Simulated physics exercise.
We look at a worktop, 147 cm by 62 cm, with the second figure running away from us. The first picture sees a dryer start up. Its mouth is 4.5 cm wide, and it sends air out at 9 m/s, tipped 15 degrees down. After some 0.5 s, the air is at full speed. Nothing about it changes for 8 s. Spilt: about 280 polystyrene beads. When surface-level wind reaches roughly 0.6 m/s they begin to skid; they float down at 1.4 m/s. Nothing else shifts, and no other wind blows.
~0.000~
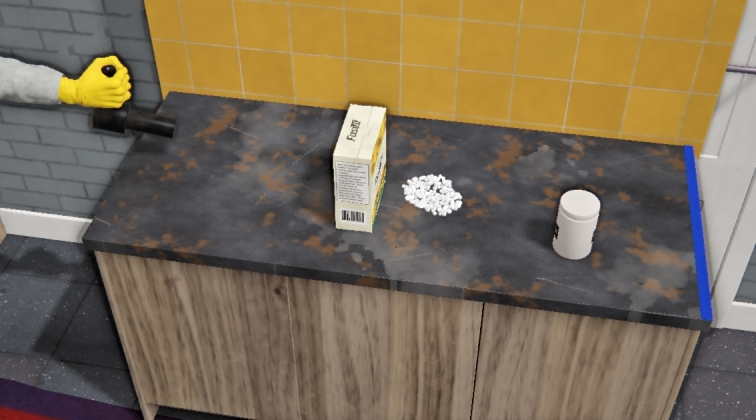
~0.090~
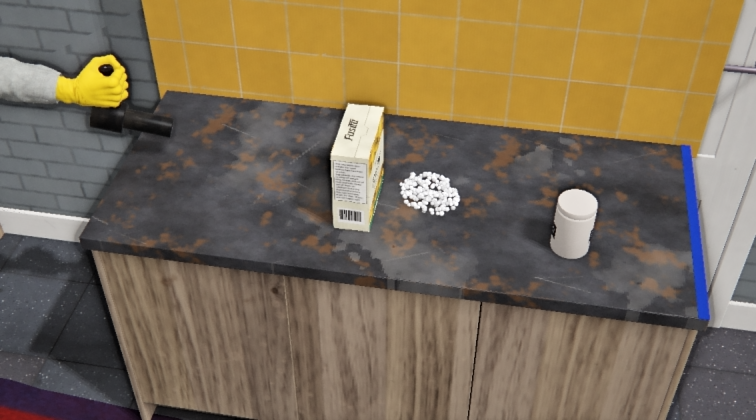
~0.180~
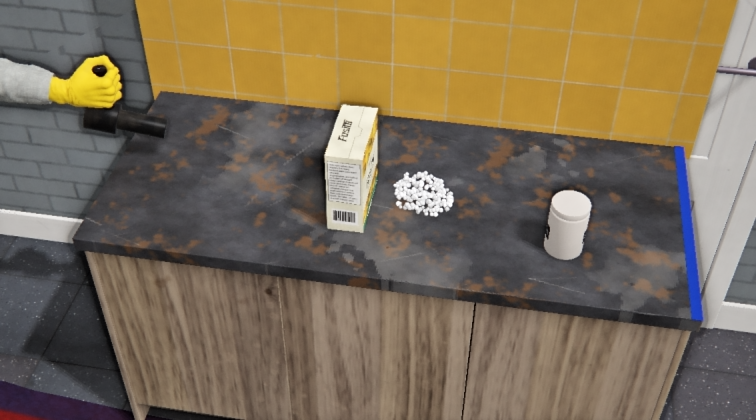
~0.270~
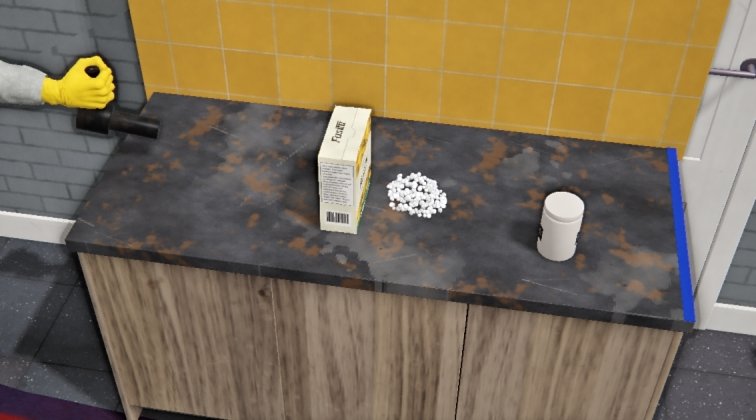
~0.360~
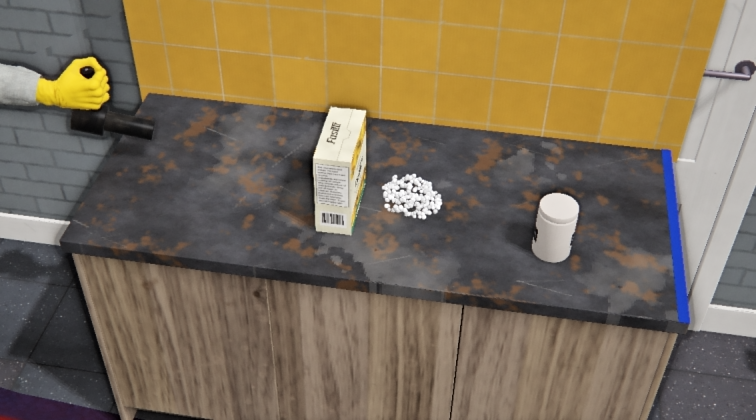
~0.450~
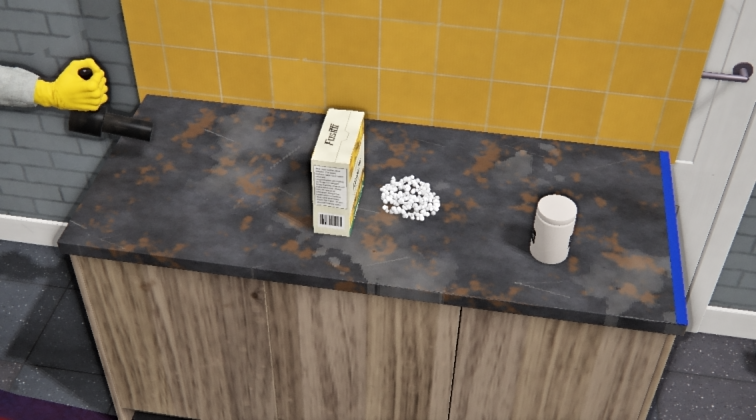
A yellow-gloved hand holds a black dryer while white beads lie still beside a carton.
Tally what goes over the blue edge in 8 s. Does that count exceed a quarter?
Yes.
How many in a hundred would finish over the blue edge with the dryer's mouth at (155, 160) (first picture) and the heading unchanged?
I'd put it at around 0 per cent.
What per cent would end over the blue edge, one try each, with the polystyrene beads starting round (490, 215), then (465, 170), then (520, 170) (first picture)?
Taking the three spots in order, you'd get around 20 percent, 100 percent and 100 percent.
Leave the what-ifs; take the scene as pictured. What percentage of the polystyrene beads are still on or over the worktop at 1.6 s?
I'd say some 80 % at that moment.
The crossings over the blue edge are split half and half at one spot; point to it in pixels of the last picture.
Close to pixel (678, 235).
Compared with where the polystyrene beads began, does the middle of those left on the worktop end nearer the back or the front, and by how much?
It has moved to the near edge by around 5 cm.
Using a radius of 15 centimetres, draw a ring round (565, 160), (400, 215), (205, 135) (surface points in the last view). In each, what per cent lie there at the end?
0 %, 40 %, 0 %.
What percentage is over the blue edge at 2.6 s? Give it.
The share is about 30 percent.
After 1.6 s the count stands so, 17 % are over the blue edge; the middle of those still in play is near (420, 203).
After 2.6 s the count stands so, 30 % are over the blue edge; the middle of those still in play is near (425, 211).
After 4.4 s the count stands so, 40 % are over the blue edge; the middle of those still in play is near (417, 209).
After 8.0 s, at the end, 48 % are over the blue edge; the middle of those still in play is near (415, 213).
